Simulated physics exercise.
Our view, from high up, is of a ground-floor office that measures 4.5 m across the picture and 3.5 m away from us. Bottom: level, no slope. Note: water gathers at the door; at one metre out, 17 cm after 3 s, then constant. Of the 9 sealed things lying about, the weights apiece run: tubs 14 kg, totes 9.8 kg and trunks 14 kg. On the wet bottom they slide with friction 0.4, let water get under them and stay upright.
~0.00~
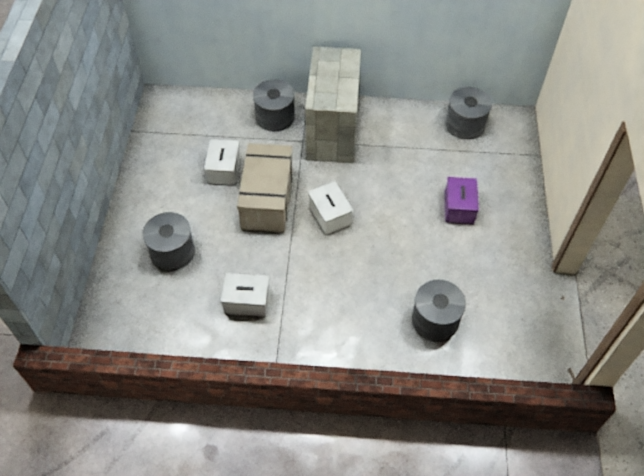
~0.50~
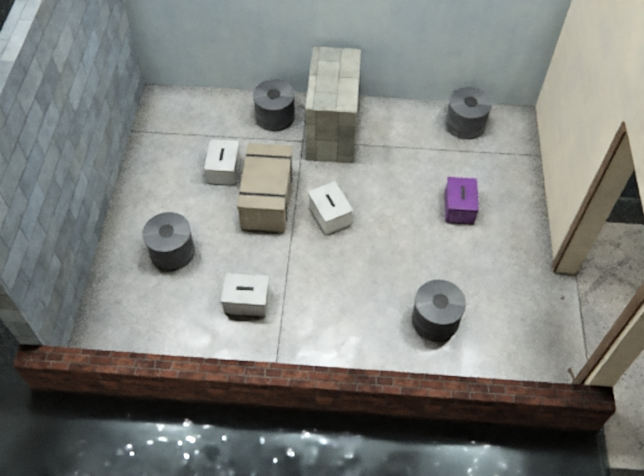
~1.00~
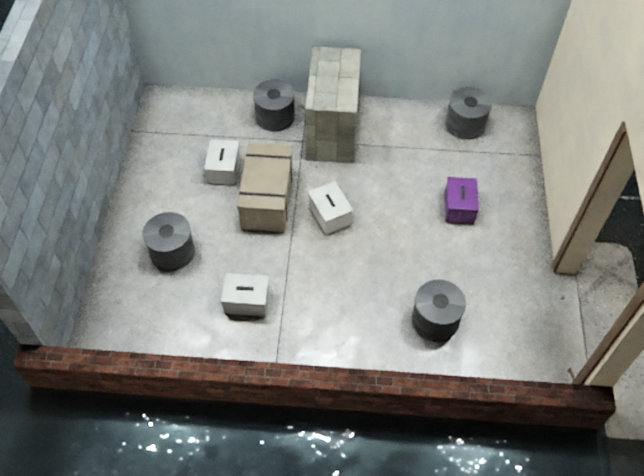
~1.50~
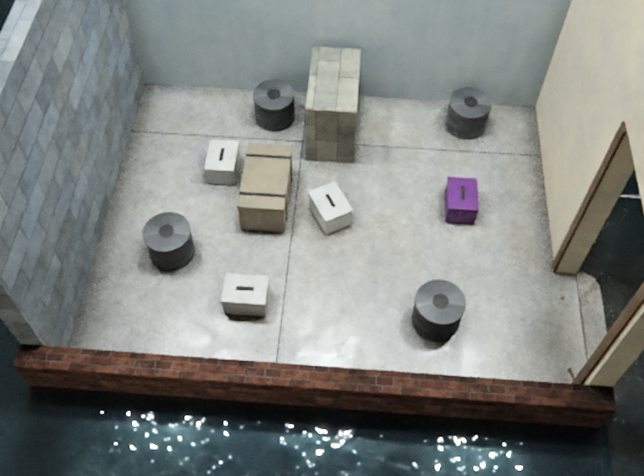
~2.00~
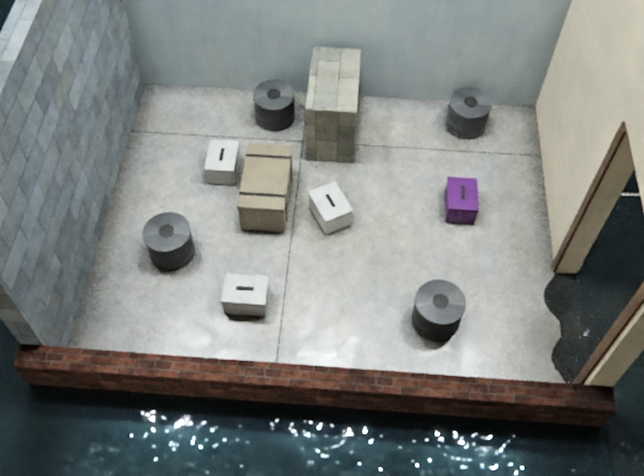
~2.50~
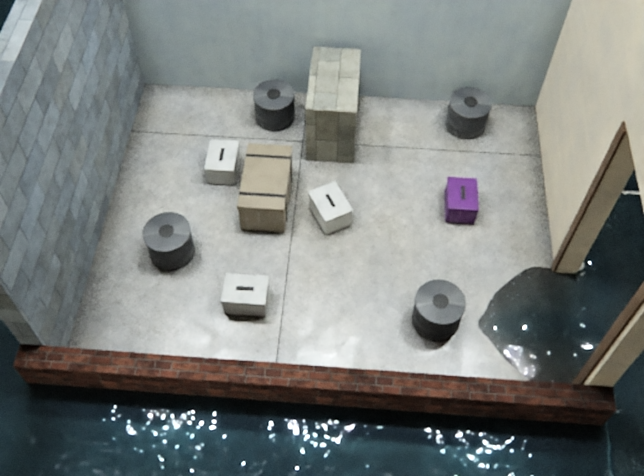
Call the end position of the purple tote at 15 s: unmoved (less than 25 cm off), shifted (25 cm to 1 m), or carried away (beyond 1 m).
Unmoved.
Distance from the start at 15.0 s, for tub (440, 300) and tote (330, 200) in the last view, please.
Respectively 150 and 80 centimetres.
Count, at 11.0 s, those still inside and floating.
3.
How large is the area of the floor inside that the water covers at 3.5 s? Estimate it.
Close to 2.5 m2, I'd say.
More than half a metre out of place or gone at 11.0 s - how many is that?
3.
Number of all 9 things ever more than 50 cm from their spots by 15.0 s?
I count 5 of them.
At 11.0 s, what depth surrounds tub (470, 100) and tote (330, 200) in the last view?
Depth approx. 4 cm / 8 cm.
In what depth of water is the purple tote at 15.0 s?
I'd put it at about 4 cm.
After 3.5 s the purple tote is near (463, 193), 0.0 m from its start, aground; 0 afloat.
After 6.8 s the purple tote is near (463, 193), 0.0 m from its start, aground; 0 afloat.
After 11.0 s the purple tote is near (463, 193), 0.0 m from its start, aground; 3 afloat.
After 15.0 s the purple tote is near (463, 193), 0.0 m from its start, aground; 7 afloat.
